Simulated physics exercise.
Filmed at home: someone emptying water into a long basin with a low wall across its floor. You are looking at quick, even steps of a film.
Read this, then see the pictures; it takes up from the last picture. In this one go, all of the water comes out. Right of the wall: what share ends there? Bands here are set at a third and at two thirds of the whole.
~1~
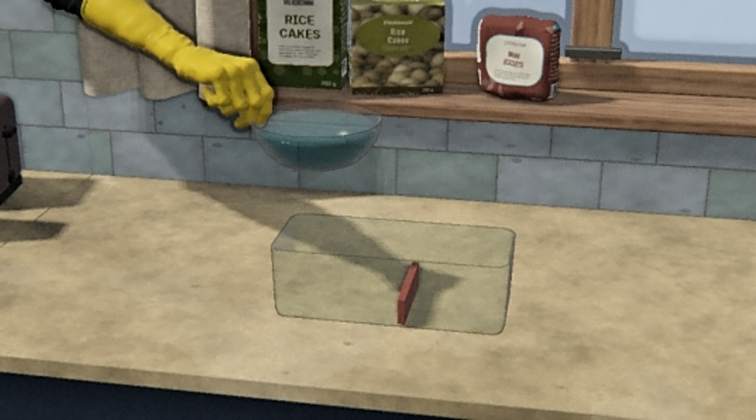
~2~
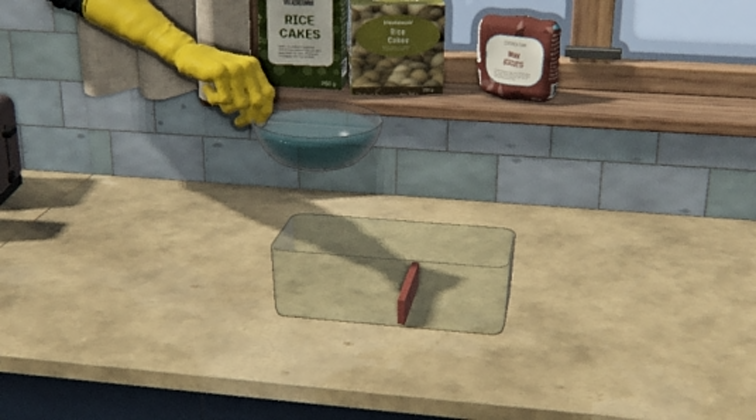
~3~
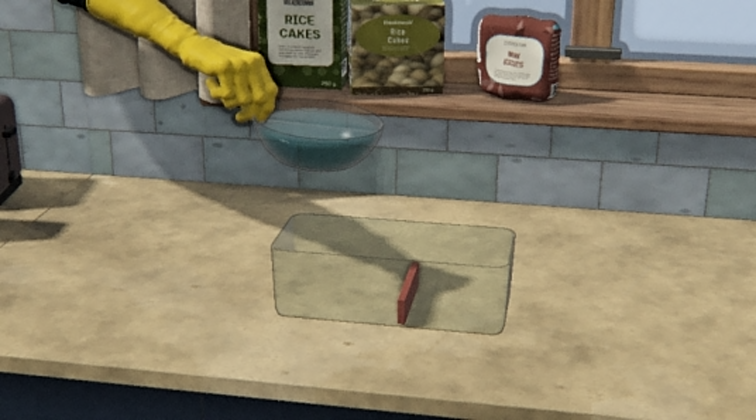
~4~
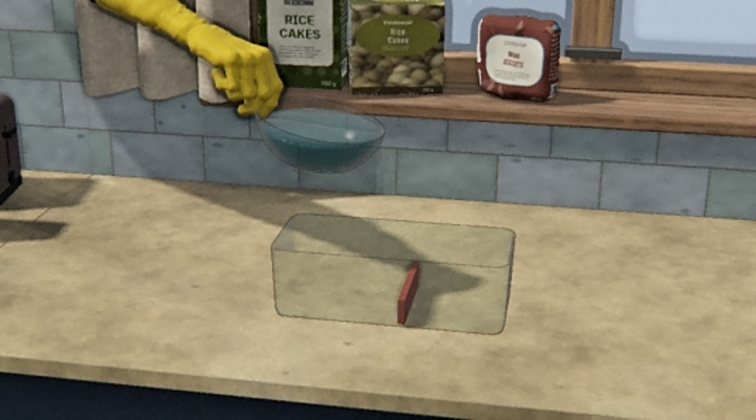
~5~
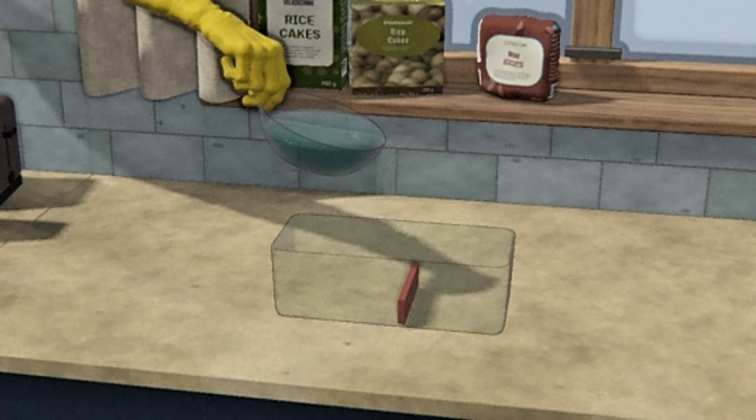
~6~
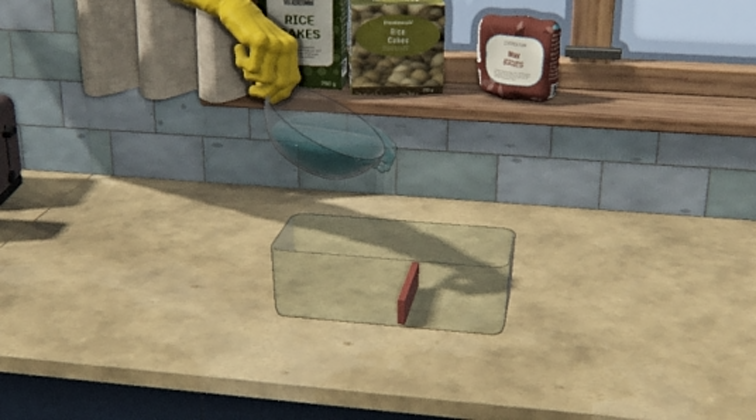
The amount on the right comes to between a third and two thirds of the whole.
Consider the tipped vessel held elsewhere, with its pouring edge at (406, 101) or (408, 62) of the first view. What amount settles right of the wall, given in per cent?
About 65 % the first time, about 65 % the second.
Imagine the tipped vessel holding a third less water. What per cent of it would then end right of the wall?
It comes to 55 per cent or so.
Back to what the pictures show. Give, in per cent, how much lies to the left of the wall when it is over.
I'd say close to 35 per cent.
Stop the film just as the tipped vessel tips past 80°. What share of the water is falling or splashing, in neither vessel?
It comes to around 35 per cent.
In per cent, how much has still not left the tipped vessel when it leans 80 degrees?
15 in a hundred.
A moment on, the tilt is 80° and 13 per cent is still to pour, 4 is left of the wall and 46 right of it.
Next, the tilt is 100° and 0 per cent is still to pour, 33 is left of the wall and 54 right of it.
Then the tilt is 100° and 0 per cent is still to pour, 34 is left of the wall and 58 right of it.
Later the tilt is 100° and 0 per cent is still to pour, 35 is left of the wall and 57 right of it.
At rest 35 per cent lies left of the wall, 57 right of it and 8 outside.
